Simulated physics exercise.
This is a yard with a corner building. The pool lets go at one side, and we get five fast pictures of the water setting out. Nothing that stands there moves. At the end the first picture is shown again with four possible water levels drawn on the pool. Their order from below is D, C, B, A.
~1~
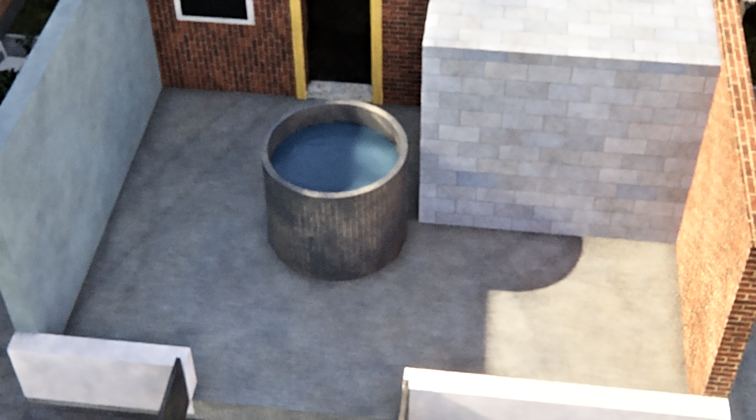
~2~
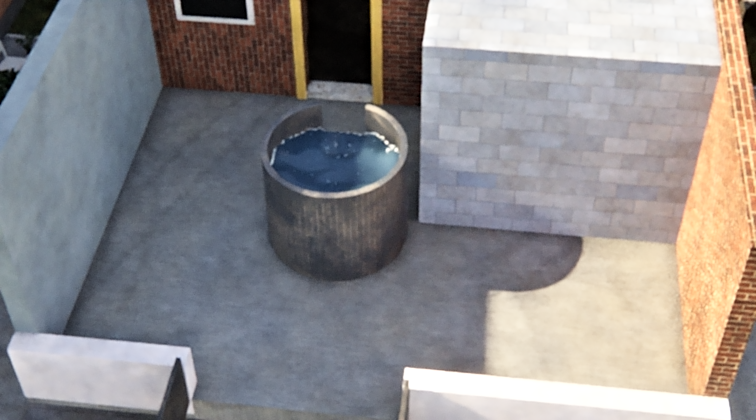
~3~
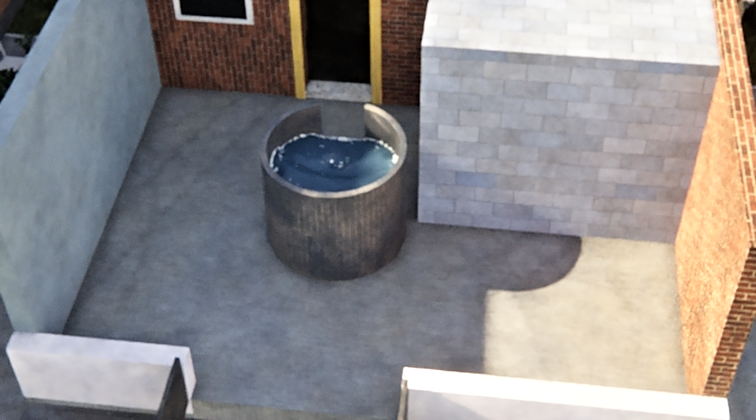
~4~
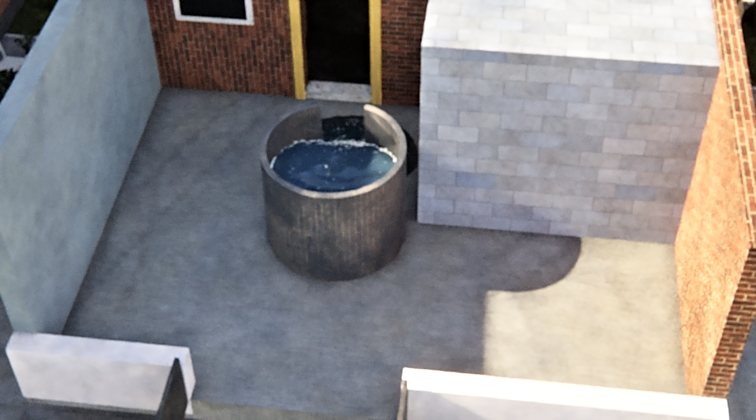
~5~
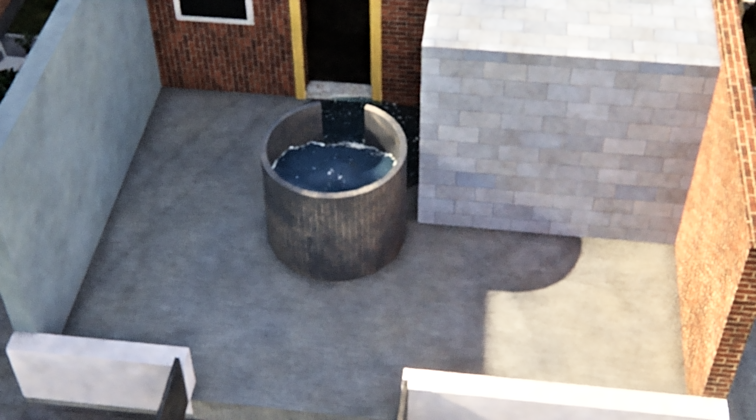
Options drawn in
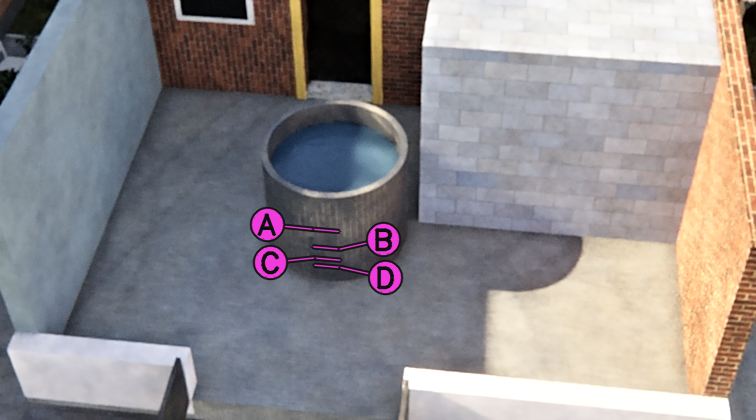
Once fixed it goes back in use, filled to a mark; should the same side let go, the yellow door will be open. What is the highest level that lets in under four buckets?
Go for C.
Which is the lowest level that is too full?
B.
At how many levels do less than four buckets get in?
Two.
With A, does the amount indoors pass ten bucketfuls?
Yes, it does.
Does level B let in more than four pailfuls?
Yes, it does.
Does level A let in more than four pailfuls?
Yes, it does.
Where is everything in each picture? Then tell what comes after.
Water in the pool at rest, its middle at (335, 164); foot of the yellow doorway at (340, 100); open gate at (297, 355).
Water covers 1 % of the ground, its front hidden from here.
Water covers 3 % of the ground, its front hidden from here.
Water covers 7 % of the ground, its front hidden from here.
Water covers 12 % of the ground, its front hidden from here.
On the marked copy, A at (325, 230); B at (326, 248); C at (327, 259); D at (327, 266); from the bottom up D, C, B, A.
If A is chosen, dozens of bucketfuls pour in.
If B is chosen, about 10 bucketfuls get in.
If C is chosen, a bucket or two gets in.
If D is chosen, nothing gets over.
